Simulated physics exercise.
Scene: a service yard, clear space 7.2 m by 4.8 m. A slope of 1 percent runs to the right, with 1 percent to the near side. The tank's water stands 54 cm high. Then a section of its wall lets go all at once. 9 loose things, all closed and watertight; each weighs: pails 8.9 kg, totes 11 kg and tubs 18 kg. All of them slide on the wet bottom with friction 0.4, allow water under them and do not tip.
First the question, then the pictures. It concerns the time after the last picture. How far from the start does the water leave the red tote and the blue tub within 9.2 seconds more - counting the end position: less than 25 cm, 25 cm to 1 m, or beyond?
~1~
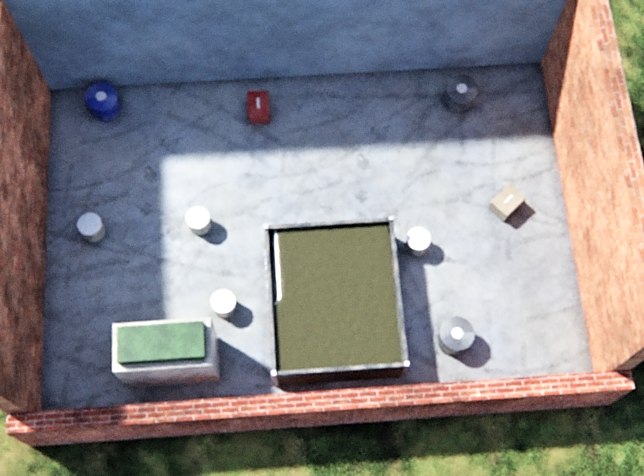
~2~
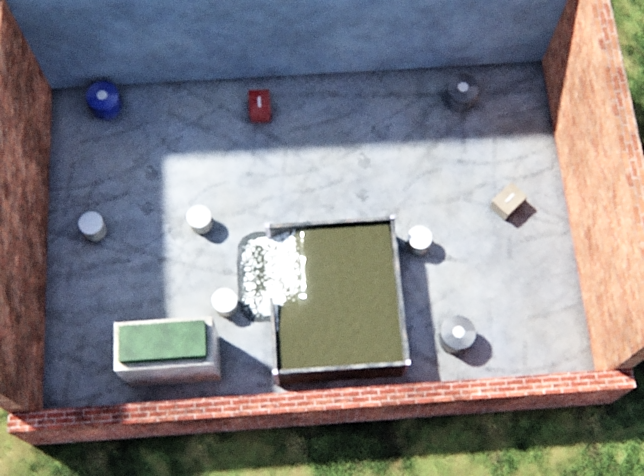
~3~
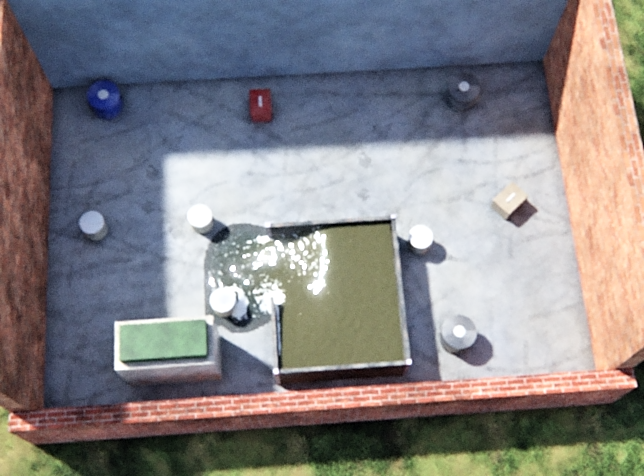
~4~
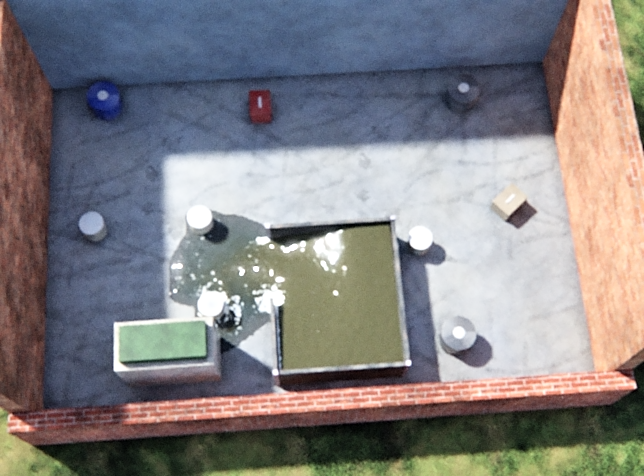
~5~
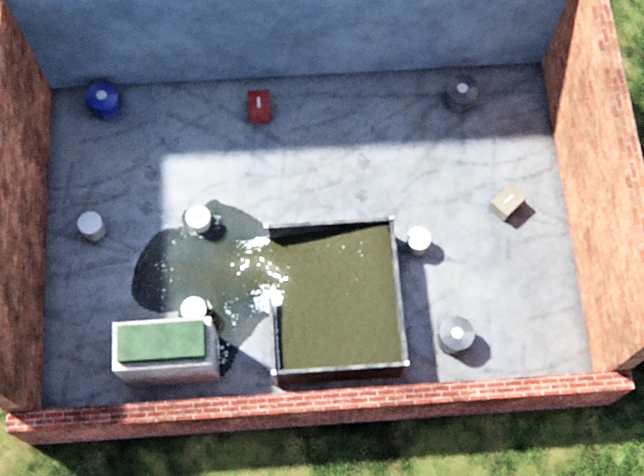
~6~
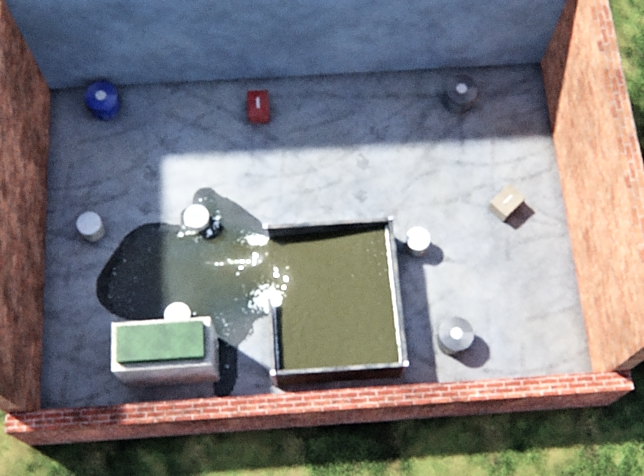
Red tote covers a modest distance; blue tub winds up a long way off.
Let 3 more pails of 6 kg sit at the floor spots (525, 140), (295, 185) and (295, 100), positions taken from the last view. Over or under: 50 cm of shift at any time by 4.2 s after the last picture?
Going through them in the order asked, they come out shy of the mark, shy of the mark and shy of the mark.
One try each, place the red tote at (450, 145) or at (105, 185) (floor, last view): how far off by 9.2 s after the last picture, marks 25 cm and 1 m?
I'd say it does not really move on the first try and it lands far off on the second.
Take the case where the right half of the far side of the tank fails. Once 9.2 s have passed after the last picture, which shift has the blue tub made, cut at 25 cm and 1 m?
What happens next is that the blue tub does not really budge.
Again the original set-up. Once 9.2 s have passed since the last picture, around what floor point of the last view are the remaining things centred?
Centred roughly on (348, 184).
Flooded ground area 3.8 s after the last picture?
Somewhere around 17 m2, roughly.
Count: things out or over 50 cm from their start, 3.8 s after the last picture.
At that time I count 4.
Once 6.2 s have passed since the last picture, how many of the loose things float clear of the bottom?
It comes to 0.
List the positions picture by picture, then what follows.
The red tote at (258, 103) rests on the ground; the blue tub at (101, 96), on the bottom; 3.0 m2 under water; 0 of 9 have shifted, in the first picture.
The red tote at (259, 102), on the bottom; the blue tub at (102, 95) rests on the ground; 3.6 m2 under water; 0 of 9 have shifted, in the second picture.
The red tote at (260, 101), on the bottom; the blue tub at (103, 94) rests on the ground; 4.1 m2 under water; 0 of 9 have shifted, in the third picture.
The red tote at (260, 103) rests on the ground; the blue tub at (103, 95) rests on the ground; 4.8 m2 under water; 1 of 9 have shifted, in the fourth picture.
The red tote at (259, 102), on the bottom; the blue tub at (101, 95) rests on the ground; water covers 5.5 m2; 1 of 9 have shifted, in the fifth picture.
The red tote at (258, 103), on the bottom; the blue tub at (100, 95) rests on the ground; water covers 6.4 m2; 1 of 9 have shifted, in the sixth picture.
Then, 1.2 s after the last picture the red tote is near (258, 103), 0.0 m from its start, aground; the blue tub is near (100, 95), 0.0 m from its start, aground; 2 afloat.
Then, 3.8 s after the last picture the red tote is near (259, 103), 0.0 m from its start, aground; the blue tub is near (182, 119), 1.2 m from its start, aground; 1 afloat.
Then, 6.2 s after the last picture the red tote is near (300, 108), 0.6 m from its start, aground; the blue tub is near (213, 126), 1.7 m from its start, aground; 0 afloat.
Then, 9.2 s after the last picture the red tote is near (301, 108), 0.6 m from its start, aground; the blue tub is near (213, 126), 1.7 m from its start, aground; 0 afloat.
